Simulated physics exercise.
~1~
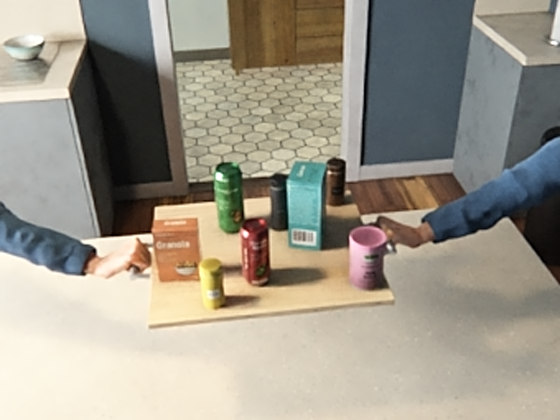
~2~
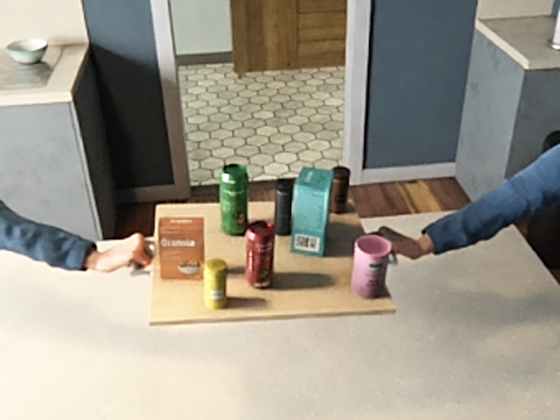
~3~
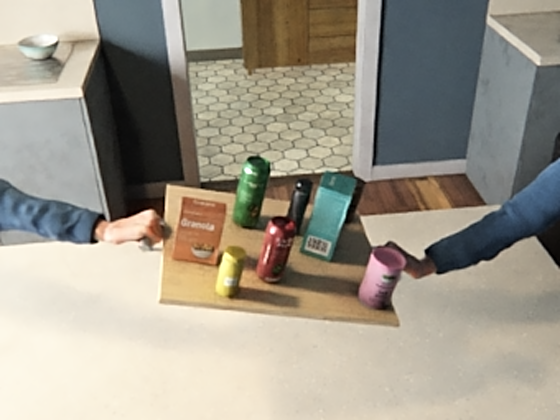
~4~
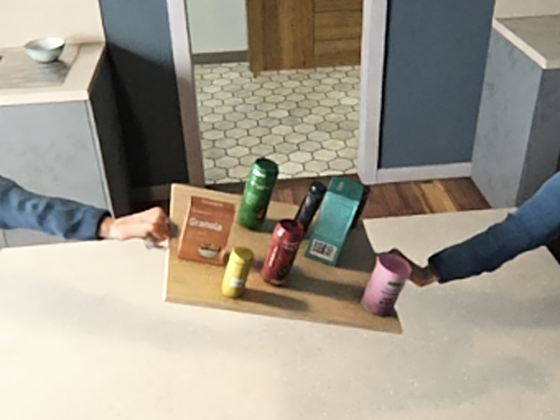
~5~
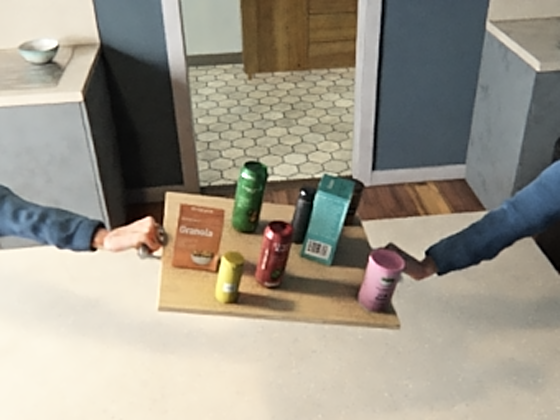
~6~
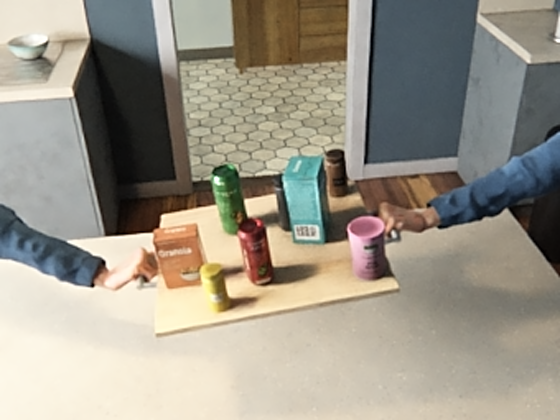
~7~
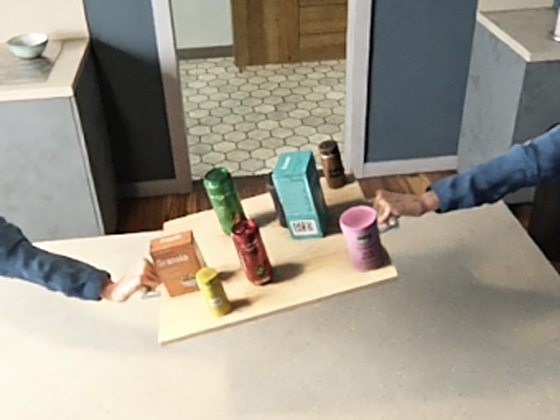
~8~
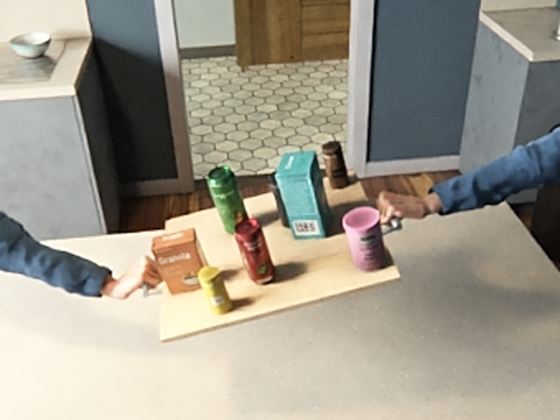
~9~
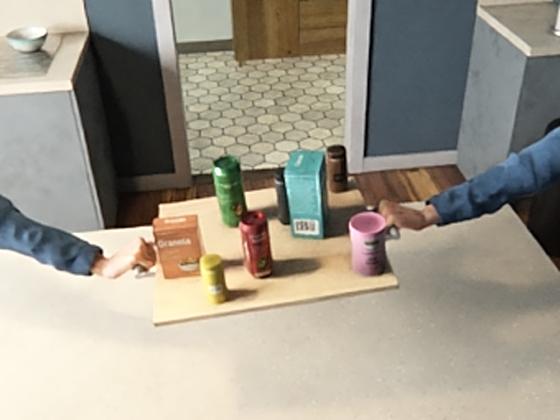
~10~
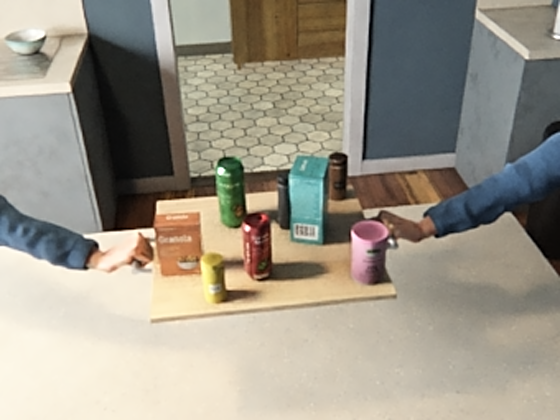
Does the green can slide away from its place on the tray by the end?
No, the green can stays where it was on the tray, still upright behind the red can once the tray is level again.
